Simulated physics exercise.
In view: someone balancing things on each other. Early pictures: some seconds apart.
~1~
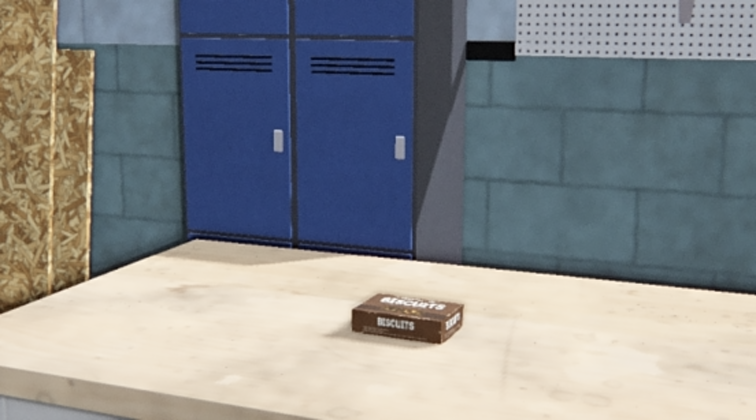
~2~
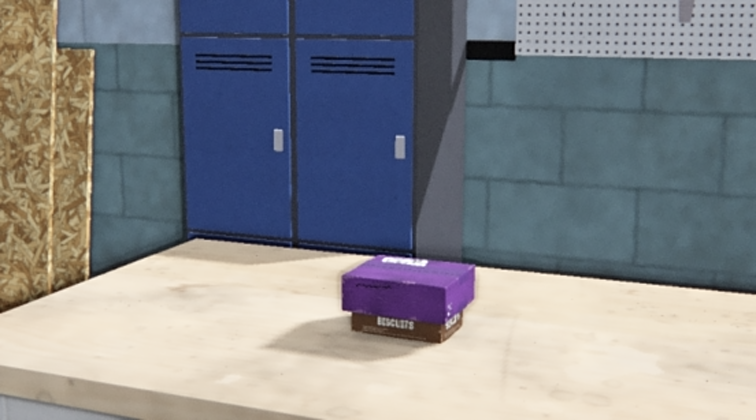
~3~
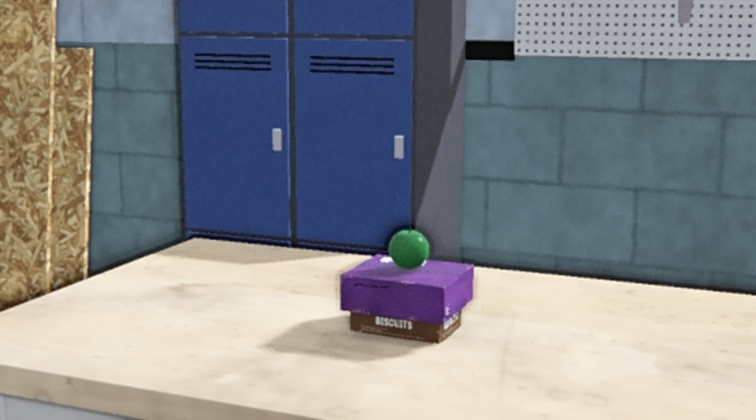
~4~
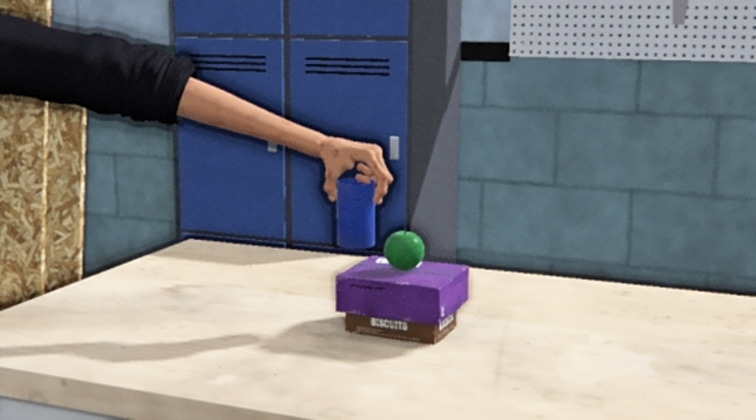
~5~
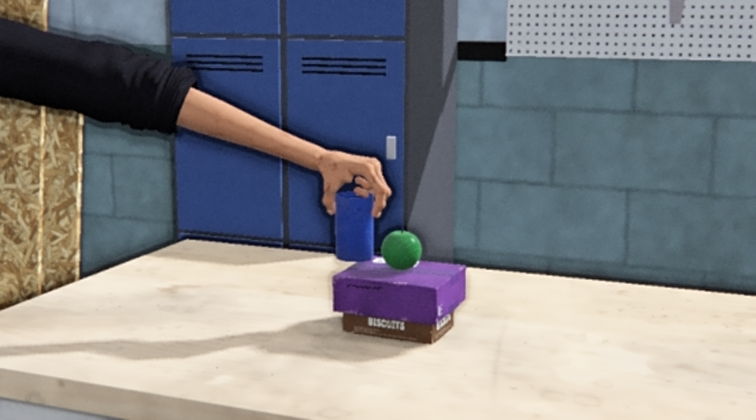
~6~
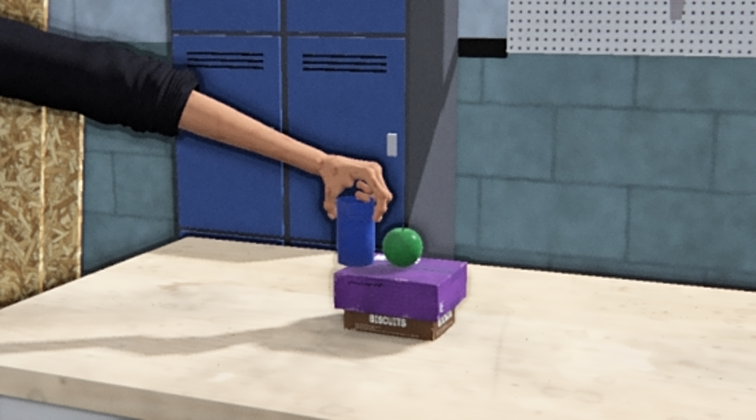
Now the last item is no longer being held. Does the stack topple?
It will remain standing.
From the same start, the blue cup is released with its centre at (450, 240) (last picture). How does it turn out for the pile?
Outcome: The pile is still standing.
Then, 0.40 s after the last picture, nothing has stirred.
Then, 1.20 s after the last picture, blue cup resting near (356, 231).
At rest, all 4 in place. Seen from the same camera at the end, blue cup near (356, 231). The pile keeps its balance.
